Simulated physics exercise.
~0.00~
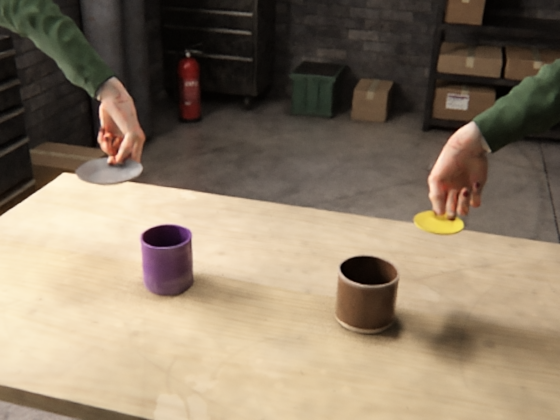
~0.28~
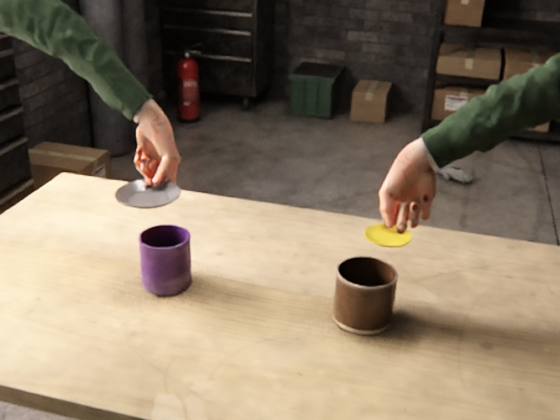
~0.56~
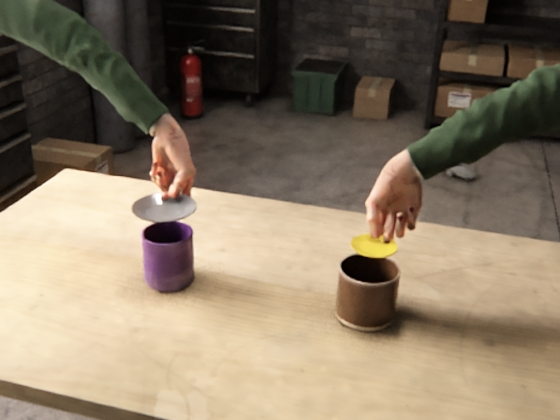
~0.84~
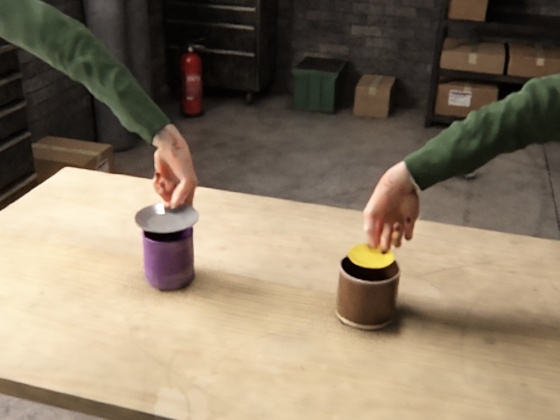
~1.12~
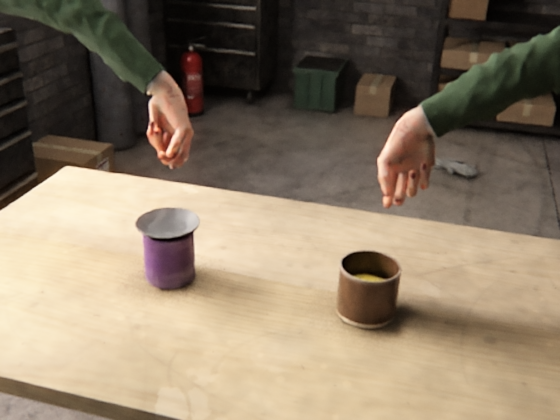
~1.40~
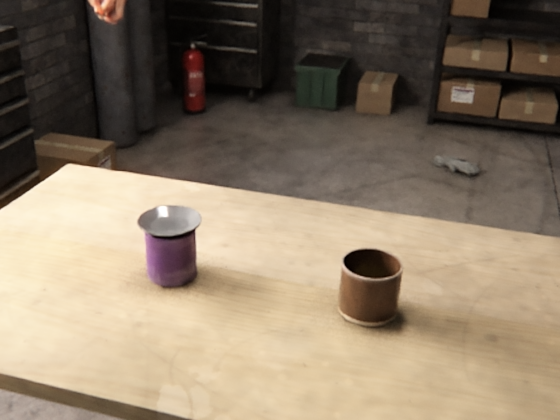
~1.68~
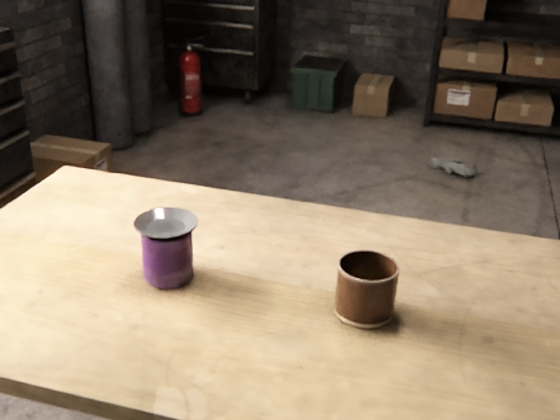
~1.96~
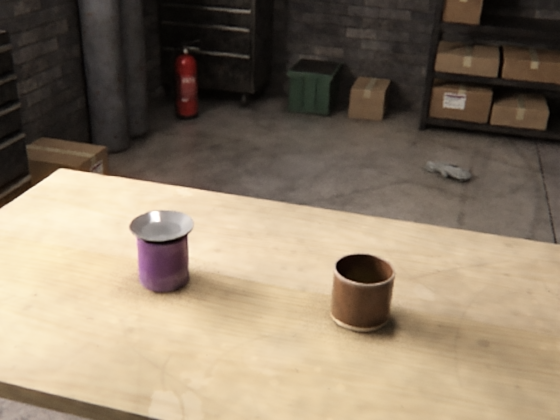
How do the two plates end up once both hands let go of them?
The grey plate rests on the rim of the purple pot and covers it, while the yellow plate falls down inside the brown pot and leaves it open.
